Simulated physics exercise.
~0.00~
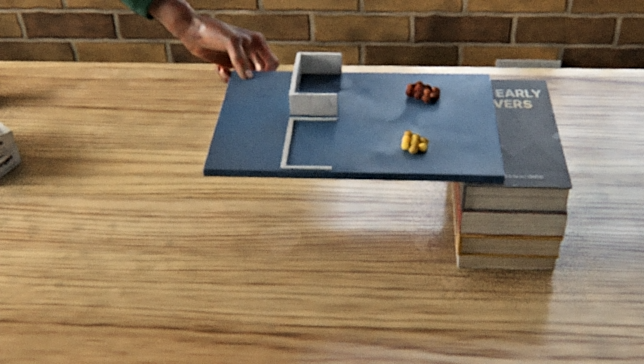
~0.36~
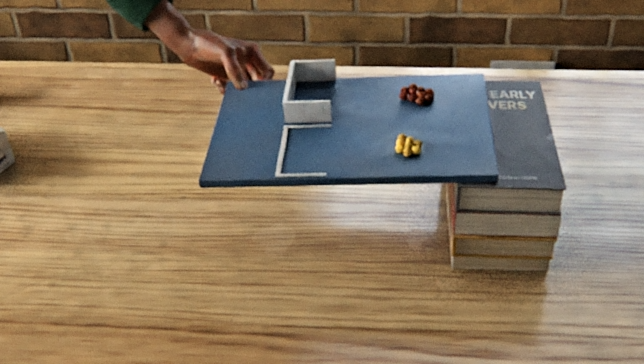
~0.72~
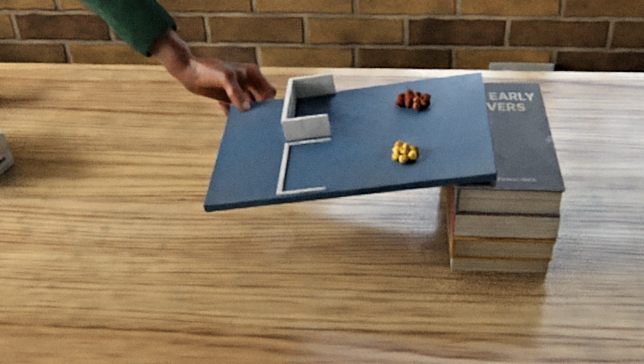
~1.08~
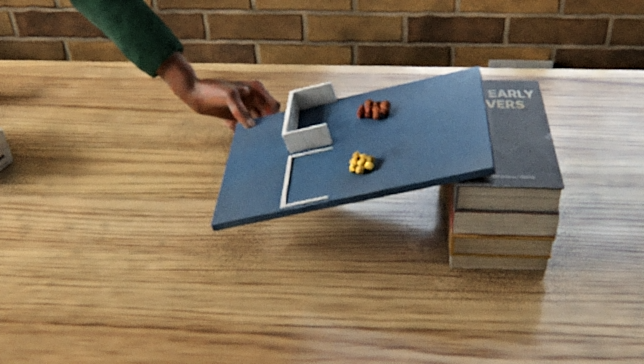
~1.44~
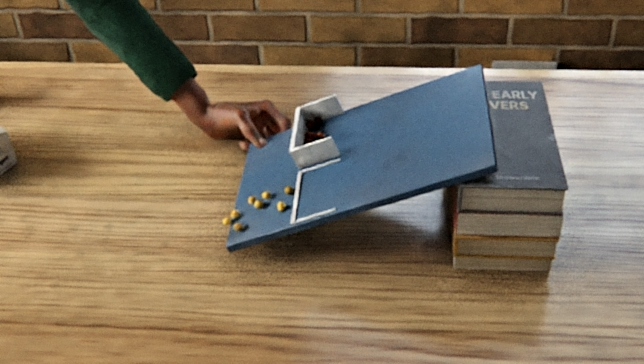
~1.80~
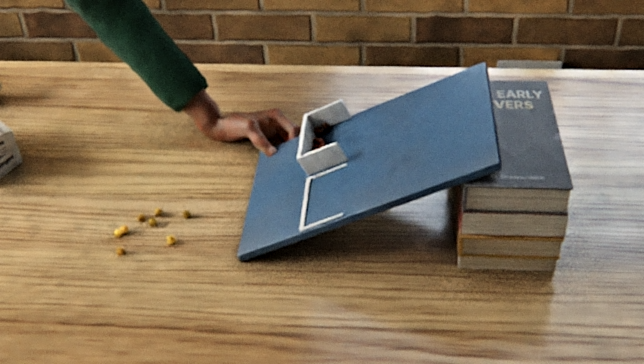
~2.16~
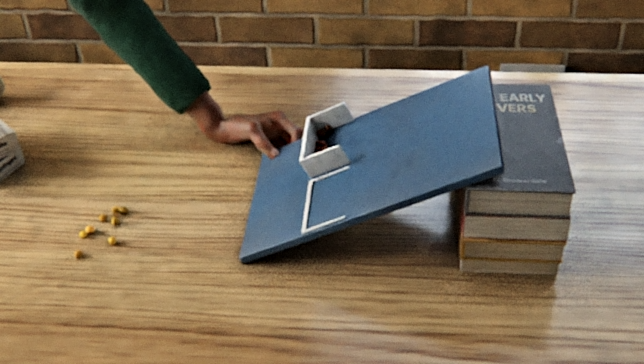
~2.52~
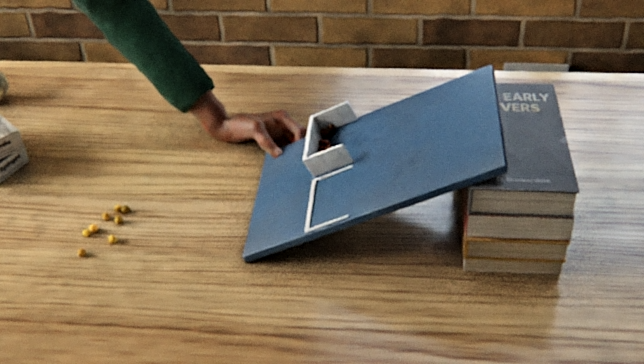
Yellow pieces slide off the tilting blue board onto the table; red ones stay fenced.
